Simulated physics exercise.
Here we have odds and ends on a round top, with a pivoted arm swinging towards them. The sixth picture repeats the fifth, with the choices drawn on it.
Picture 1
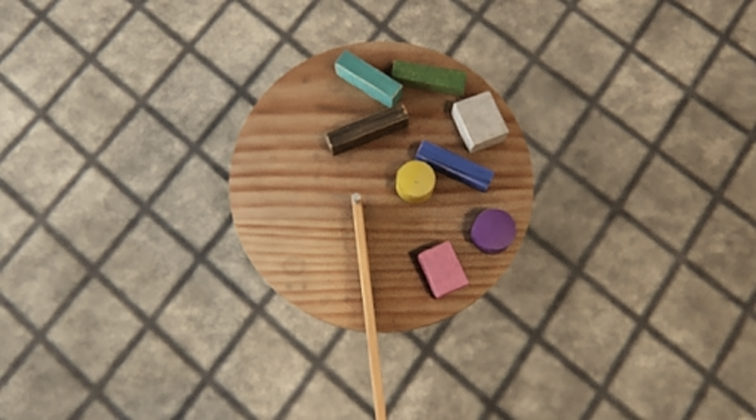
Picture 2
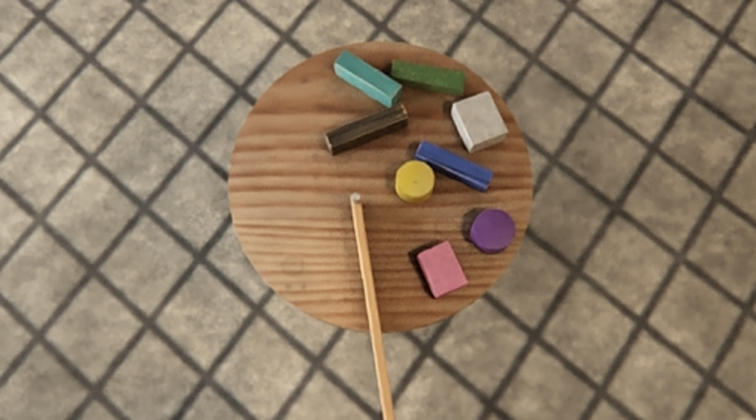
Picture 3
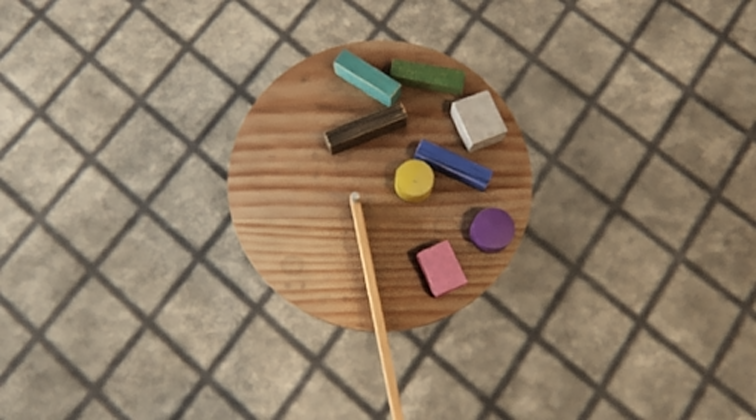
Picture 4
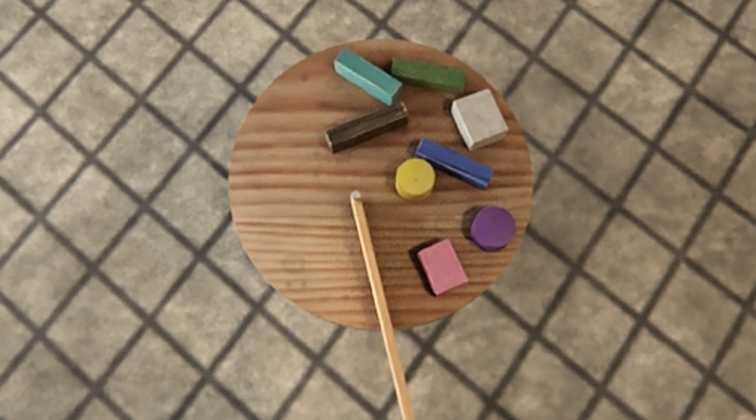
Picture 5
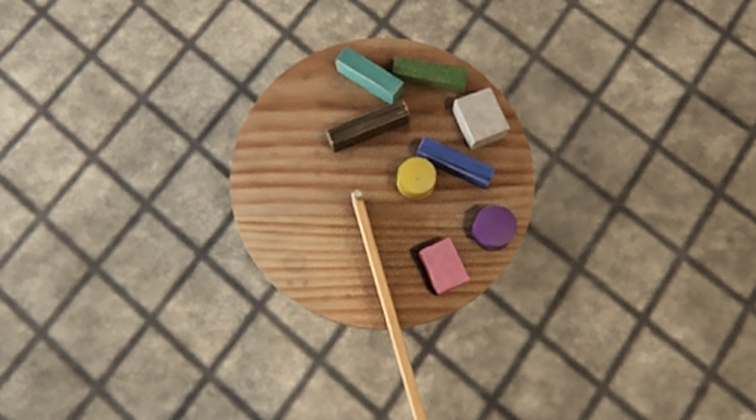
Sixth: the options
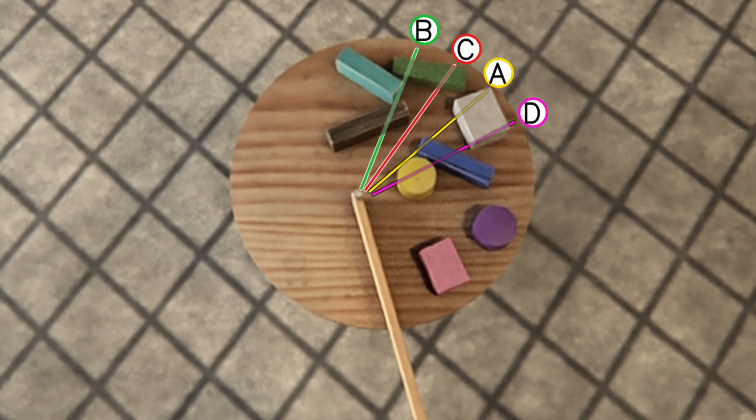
In this clip, colourful blocks, bars and round pieces sit on a round wooden top above a tiled floor, while a thin wooden arm pivots slightly, its lower end shifting rightward as its tip and the objects stay nearly still.
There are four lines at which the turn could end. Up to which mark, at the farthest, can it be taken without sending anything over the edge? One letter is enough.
At D, and not beyond.
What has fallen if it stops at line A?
It is the white block.
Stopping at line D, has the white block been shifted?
By then, yes.
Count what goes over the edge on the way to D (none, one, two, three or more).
By then, none.
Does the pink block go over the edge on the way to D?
No.
On the marked copy, A at (430, 140); B at (390, 117); C at (411, 126); D at (445, 158).
Taking D. A third of the way, arm (442, 260); pink block (454, 248); purple tin (494, 228).
Two thirds of the way, arm (461, 198); purple tin (511, 180); pink block (461, 184).
When it is over, arm (448, 152); white block (473, 69); purple tin (498, 106); nothing has fallen.
As for the rest, A drops the white block; B drops the purple tin and white block; C drops the purple tin and white block.
